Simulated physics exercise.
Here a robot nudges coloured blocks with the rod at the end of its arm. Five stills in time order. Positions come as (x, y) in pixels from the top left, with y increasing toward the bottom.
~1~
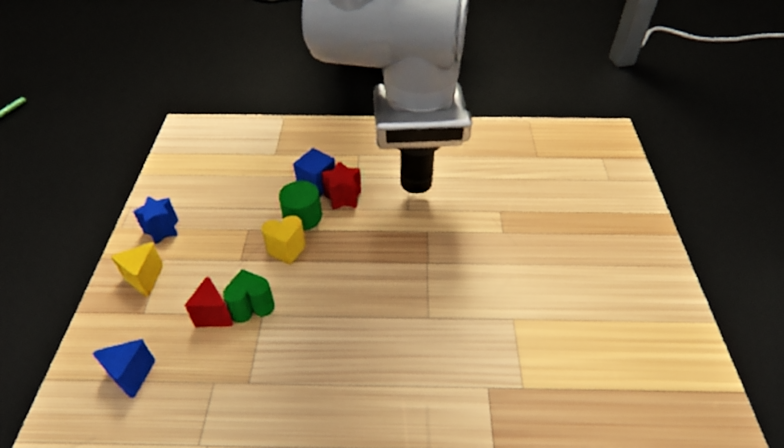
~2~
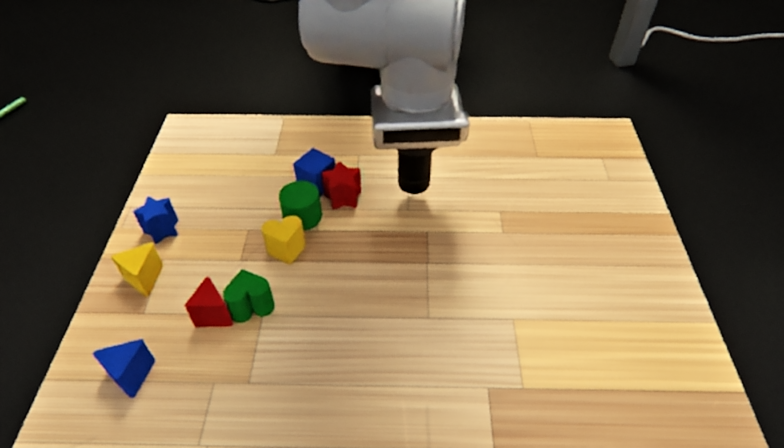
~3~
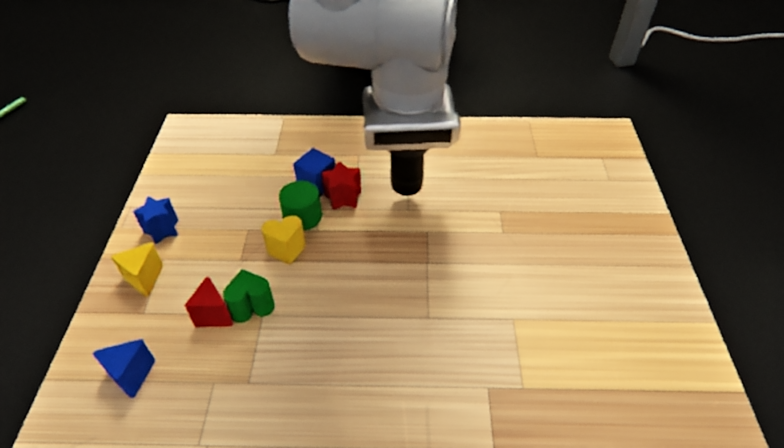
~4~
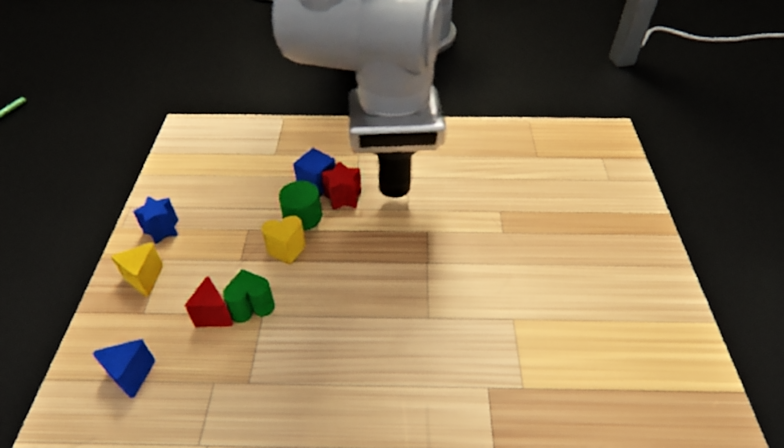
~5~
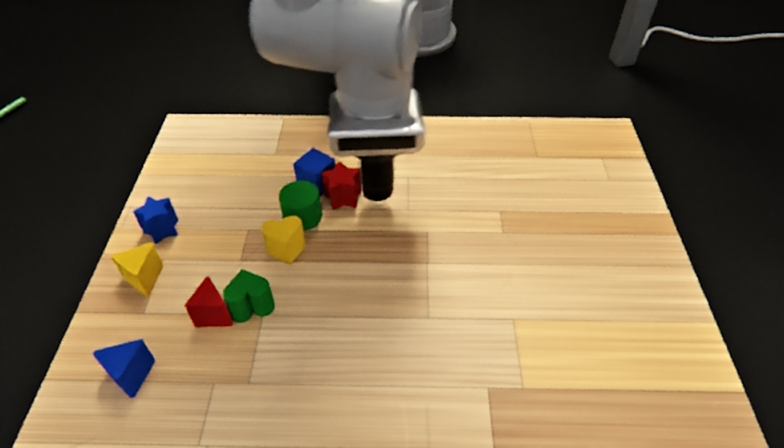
We see a robot arm with a black rod above a wooden table, with coloured blocks grouped on the left side. The arm moves a short way left, bringing the rod close to the red star block, while the blocks stay still.
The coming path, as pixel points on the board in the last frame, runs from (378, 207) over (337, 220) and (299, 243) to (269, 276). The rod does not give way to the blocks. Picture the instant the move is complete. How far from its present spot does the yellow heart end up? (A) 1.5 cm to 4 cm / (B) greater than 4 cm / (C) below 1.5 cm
Option B.
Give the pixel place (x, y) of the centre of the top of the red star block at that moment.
In the picture, that point is around (323, 178).
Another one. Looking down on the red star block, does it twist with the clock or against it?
From above, the turn goes clockwise.
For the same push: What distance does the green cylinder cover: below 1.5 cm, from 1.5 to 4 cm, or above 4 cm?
It falls in the 1.5 to 4 cm band.
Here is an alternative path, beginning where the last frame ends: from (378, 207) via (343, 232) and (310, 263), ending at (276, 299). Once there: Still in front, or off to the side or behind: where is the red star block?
Slipped clear.
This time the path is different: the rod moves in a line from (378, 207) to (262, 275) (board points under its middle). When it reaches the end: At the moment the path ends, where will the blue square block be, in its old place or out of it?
That one stays where it is.
On the path given first. One third of the way, rod at (335, 205); green cylinder at (293, 194); blue square block at (310, 156); red star block at (324, 178), turned 55° clockwise.
Two thirds of the way, rod at (296, 228); yellow heart at (262, 240); green cylinder at (280, 196); blue square block at (310, 156); red star block at (323, 178), turned 60° clockwise.
At the end, rod at (265, 260); yellow heart at (224, 261), turned 50° clockwise; green cylinder at (280, 196); blue square block at (310, 156); red star block at (323, 178), turned 60° clockwise.
